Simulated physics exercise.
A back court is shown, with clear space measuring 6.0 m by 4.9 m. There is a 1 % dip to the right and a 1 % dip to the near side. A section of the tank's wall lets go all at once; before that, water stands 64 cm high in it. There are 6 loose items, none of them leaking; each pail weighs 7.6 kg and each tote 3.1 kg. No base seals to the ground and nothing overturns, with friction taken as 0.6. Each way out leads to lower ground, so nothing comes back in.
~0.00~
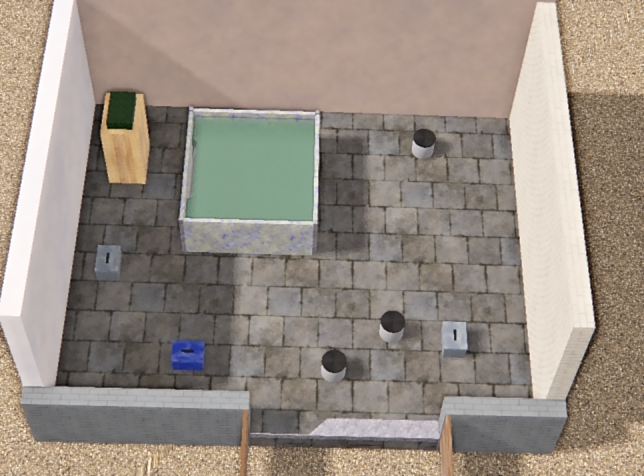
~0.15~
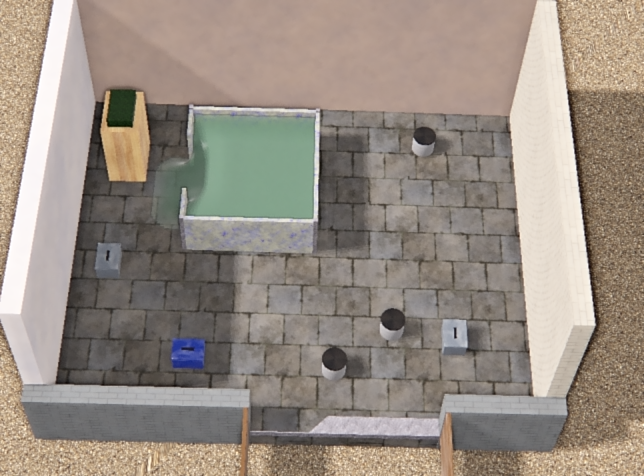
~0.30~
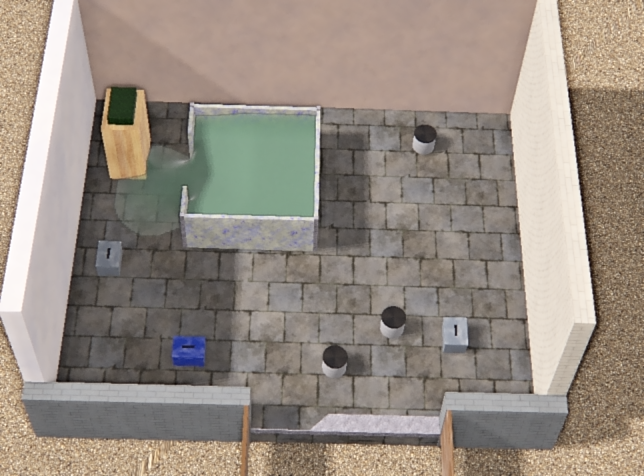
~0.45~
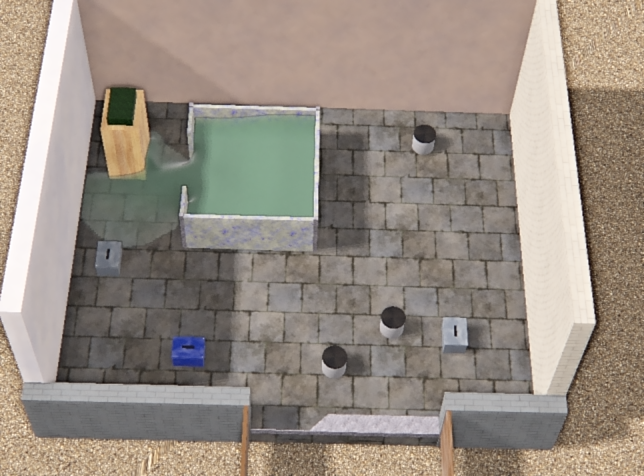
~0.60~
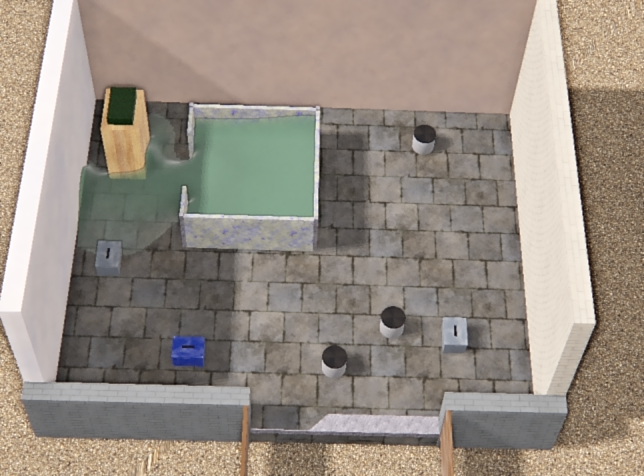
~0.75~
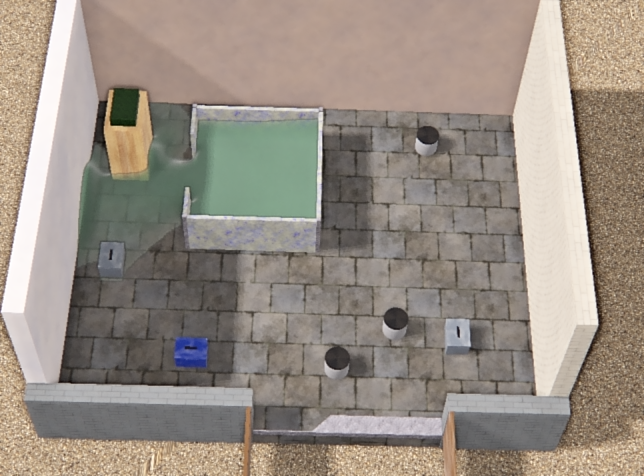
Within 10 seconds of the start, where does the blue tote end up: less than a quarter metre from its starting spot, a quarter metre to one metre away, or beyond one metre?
The blue tote ends up beyond one metre away.
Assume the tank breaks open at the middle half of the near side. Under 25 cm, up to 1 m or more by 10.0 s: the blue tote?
After that, the blue tote is washed away.
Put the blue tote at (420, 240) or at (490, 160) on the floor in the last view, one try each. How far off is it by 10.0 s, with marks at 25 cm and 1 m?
Spot one - it is swept away; spot two - it is swept away.
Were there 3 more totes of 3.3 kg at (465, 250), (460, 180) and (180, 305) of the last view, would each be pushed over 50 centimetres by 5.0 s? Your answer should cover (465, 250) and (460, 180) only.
Taking them in order, they end up smaller and smaller.
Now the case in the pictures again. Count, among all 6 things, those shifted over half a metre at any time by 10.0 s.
The total is 4.
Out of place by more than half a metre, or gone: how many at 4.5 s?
3 in all.
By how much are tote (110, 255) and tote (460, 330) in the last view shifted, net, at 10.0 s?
500 cm and 100 cm, respectively.
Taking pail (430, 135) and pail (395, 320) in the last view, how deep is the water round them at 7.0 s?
Some 5 cm at the first, some 4 cm at the second.
After 2.0 s the blue tote is near (194, 351), 0.1 m from its start, aground; 0 of 6 are out; 0 afloat.
After 4.5 s the blue tote is near (409, 384), 2.8 m from its start, afloat; 0 of 6 are out; 2 afloat.
After 7.0 s the blue tote is near (505, 363), 4.0 m from its start, afloat; 0 of 6 are out; 3 afloat.
After 10.0 s the blue tote is near (491, 375), 3.8 m from its start, afloat; 1 of 6 are out; 3 afloat.
